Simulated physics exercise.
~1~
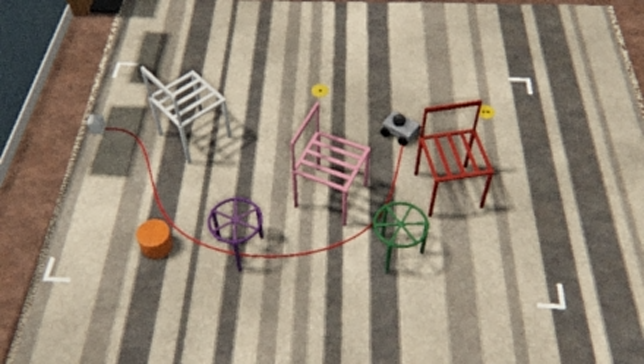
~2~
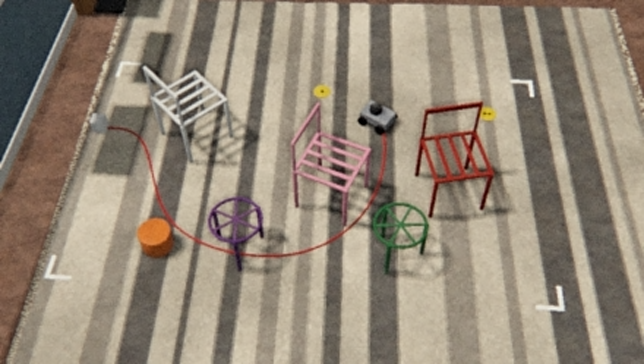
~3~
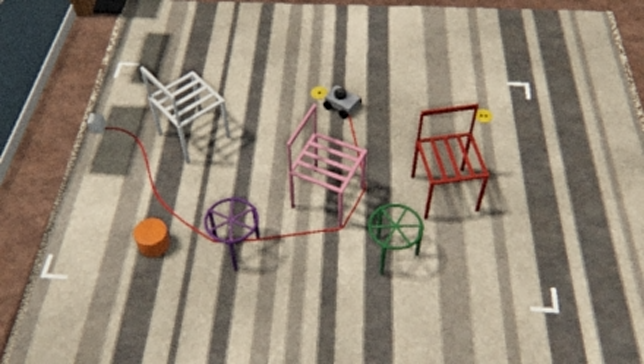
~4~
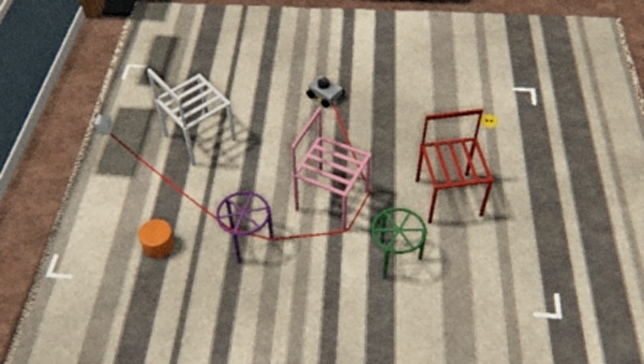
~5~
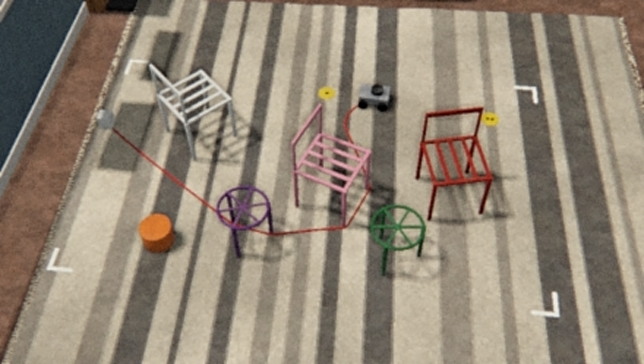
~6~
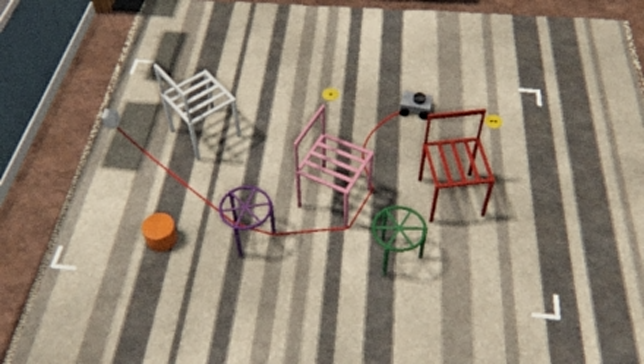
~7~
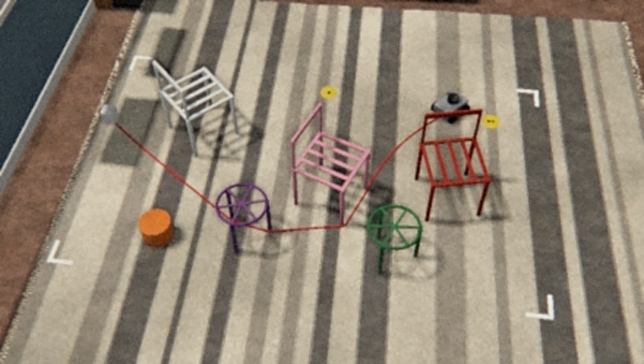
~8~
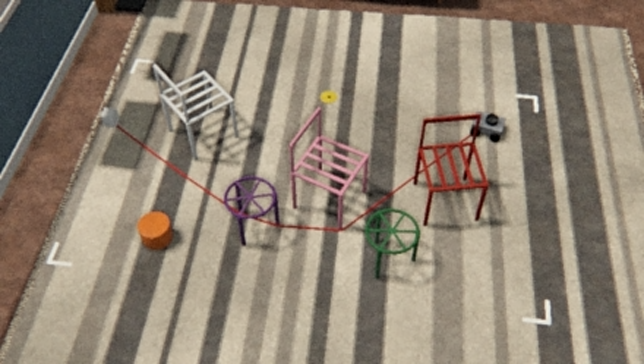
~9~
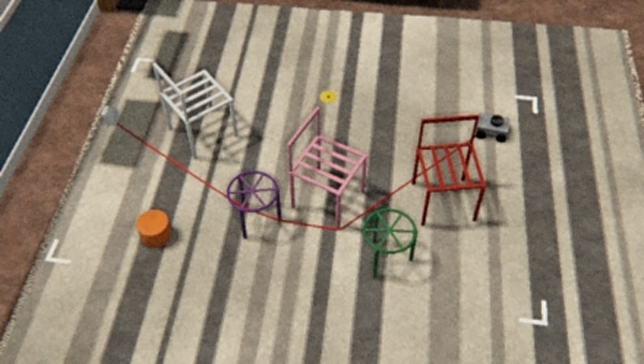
On a striped rug, a cart tows a red cord between chairs, shifting the purple stool slightly.
